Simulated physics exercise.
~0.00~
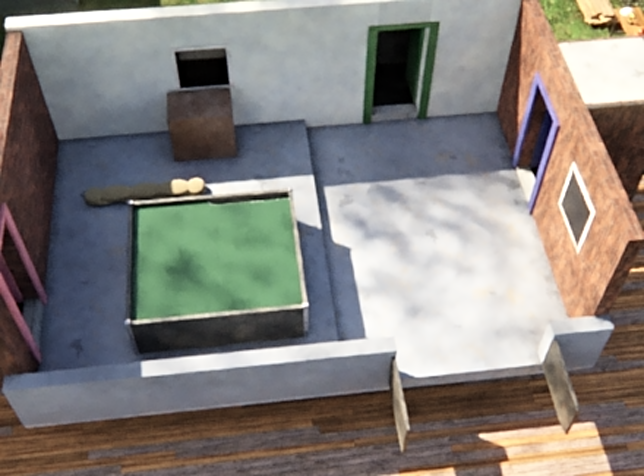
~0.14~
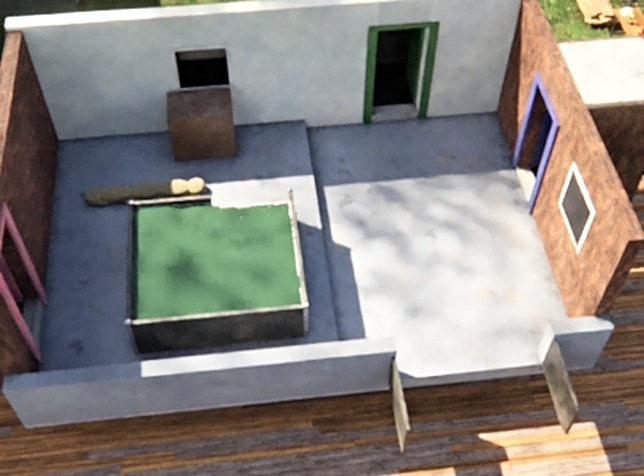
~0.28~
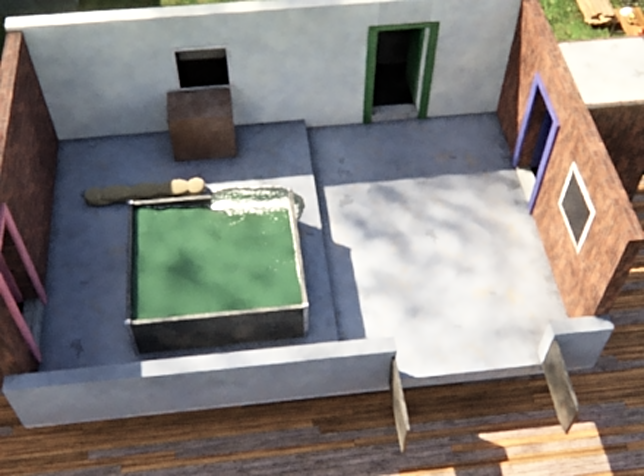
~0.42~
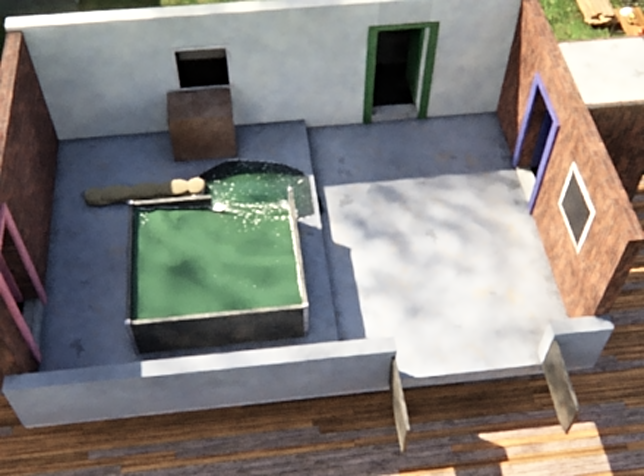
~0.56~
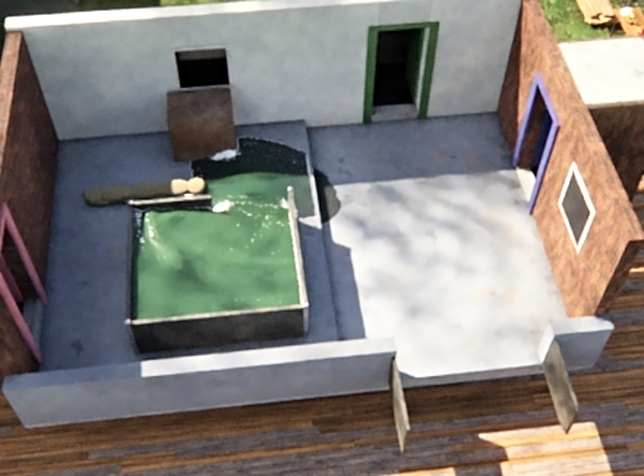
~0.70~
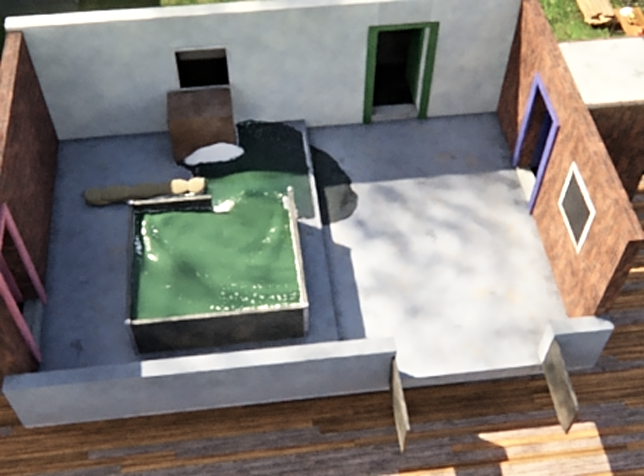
Green water pours through a gap in the far side of an open tank in a walled court, spreading over the grey floor around a brown block and to the right across the step, while ripples cross the tank's surface.
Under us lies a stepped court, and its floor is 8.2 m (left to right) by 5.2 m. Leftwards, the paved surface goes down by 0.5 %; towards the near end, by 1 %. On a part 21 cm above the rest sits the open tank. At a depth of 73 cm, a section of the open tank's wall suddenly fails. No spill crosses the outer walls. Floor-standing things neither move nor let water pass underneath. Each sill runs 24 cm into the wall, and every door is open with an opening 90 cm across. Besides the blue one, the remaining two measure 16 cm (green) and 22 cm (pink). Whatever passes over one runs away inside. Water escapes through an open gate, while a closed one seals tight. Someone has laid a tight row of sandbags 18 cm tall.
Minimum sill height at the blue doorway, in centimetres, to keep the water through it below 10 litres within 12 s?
17 cm.
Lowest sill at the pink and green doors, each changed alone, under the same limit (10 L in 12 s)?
Roughly 8.5 cm for the pink door and roughly 13.5 cm for the green door.
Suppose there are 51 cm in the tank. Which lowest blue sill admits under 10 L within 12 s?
A step of about 10.5 cm does it.
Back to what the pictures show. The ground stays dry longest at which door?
It's the pink door.
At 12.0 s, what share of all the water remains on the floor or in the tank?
Roughly 72 per cent of the water.
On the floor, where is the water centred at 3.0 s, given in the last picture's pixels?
(260, 217), roughly.
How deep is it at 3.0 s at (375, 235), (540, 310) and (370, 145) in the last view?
Some 0, 0 and 18 cm.
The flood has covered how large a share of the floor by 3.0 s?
The wet part is about 40 per cent.
After 1.4 s water covers 25 % of the floor, deepest (46 cm) near (267, 128); it has not reached the blue door.
After 3.0 s water covers 40 % of the floor, deepest (40 cm) near (494, 117); 13 cm at the blue door, 0 litres in over its 6 cm sill.
After 12.0 s water covers 95 % of the floor, deepest (12 cm) near (36, 396); 8 cm at the blue door, 166 litres in over its 6 cm sill.
At the blue door as built, the water arrived by 2.8 s and peaked near 17 cm at 3.4 s.
Run again over the same 12 s with other heights there, 33 litres in over 13.5 cm, 6 litres over 18.5 cm. The limit of 10 litres is kept from about 17 cm up.
